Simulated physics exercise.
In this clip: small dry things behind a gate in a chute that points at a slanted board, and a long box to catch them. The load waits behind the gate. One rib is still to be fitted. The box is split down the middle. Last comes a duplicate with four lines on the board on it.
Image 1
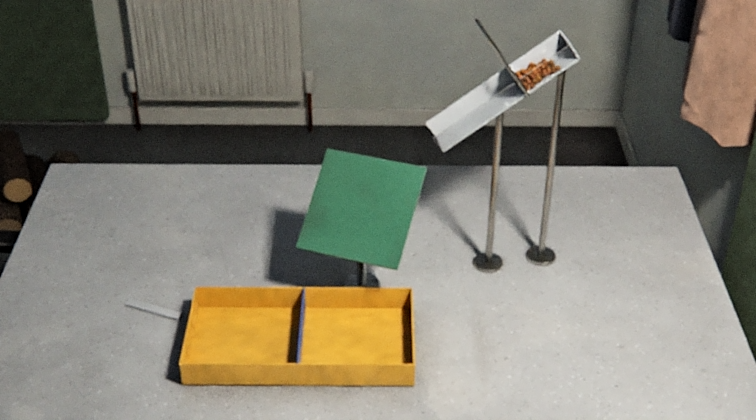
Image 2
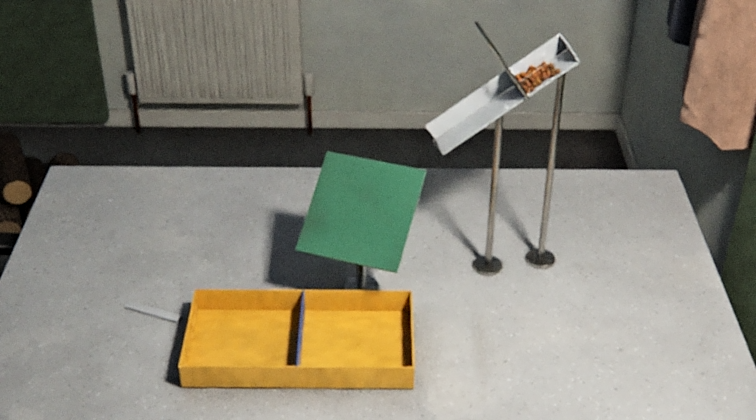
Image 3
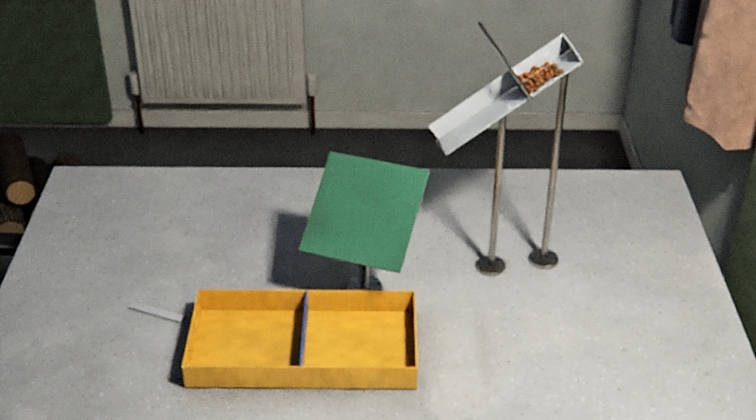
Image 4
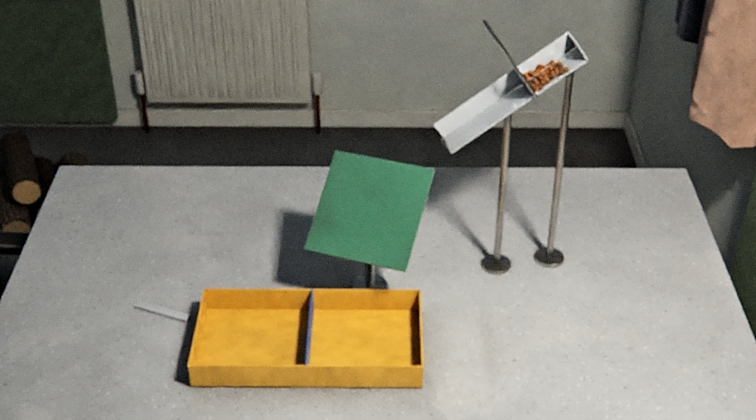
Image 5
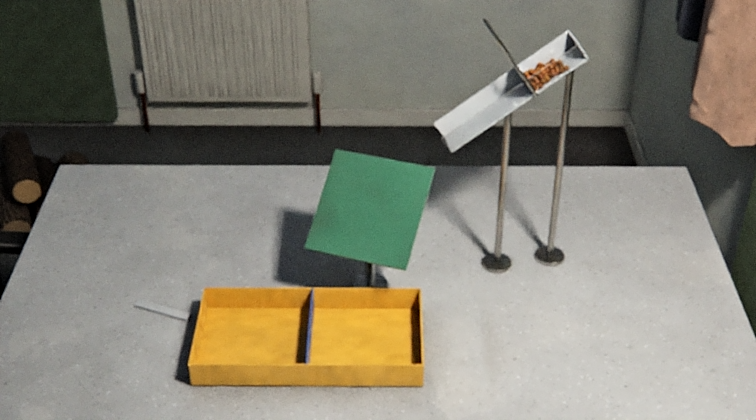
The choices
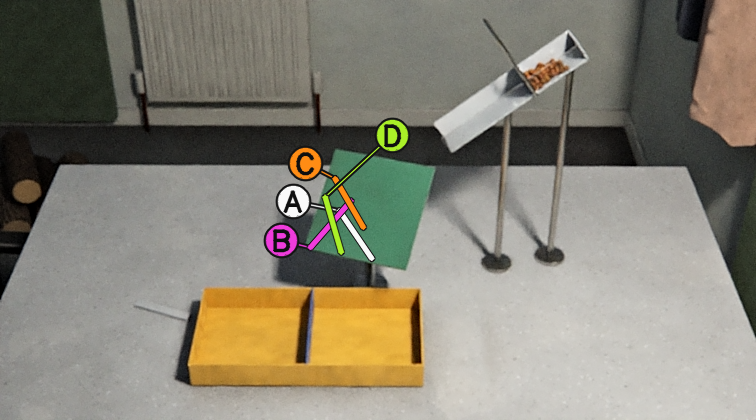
Yellow divided box sitting before a tilted green board and a raised white chute holding small orange-brown pieces, all staying still.
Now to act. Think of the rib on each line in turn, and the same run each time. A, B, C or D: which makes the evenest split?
B beats the others.
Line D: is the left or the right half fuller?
More lands on the right.
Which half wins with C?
Right.
On the marked copy, line A from (339, 210) to (371, 258); line B from (351, 200) to (310, 247); line C from (335, 178) to (363, 227); line D from (325, 197) to (341, 252).
With A, of what is caught, a stray few in the left half, nearly all in the right.
With B, of what is caught, about half in the left half, about half in the right.
With C, of what is caught, a small part in the left half, nearly all in the right.
With D, of what is caught, a stray few in the left half, nearly all in the right.
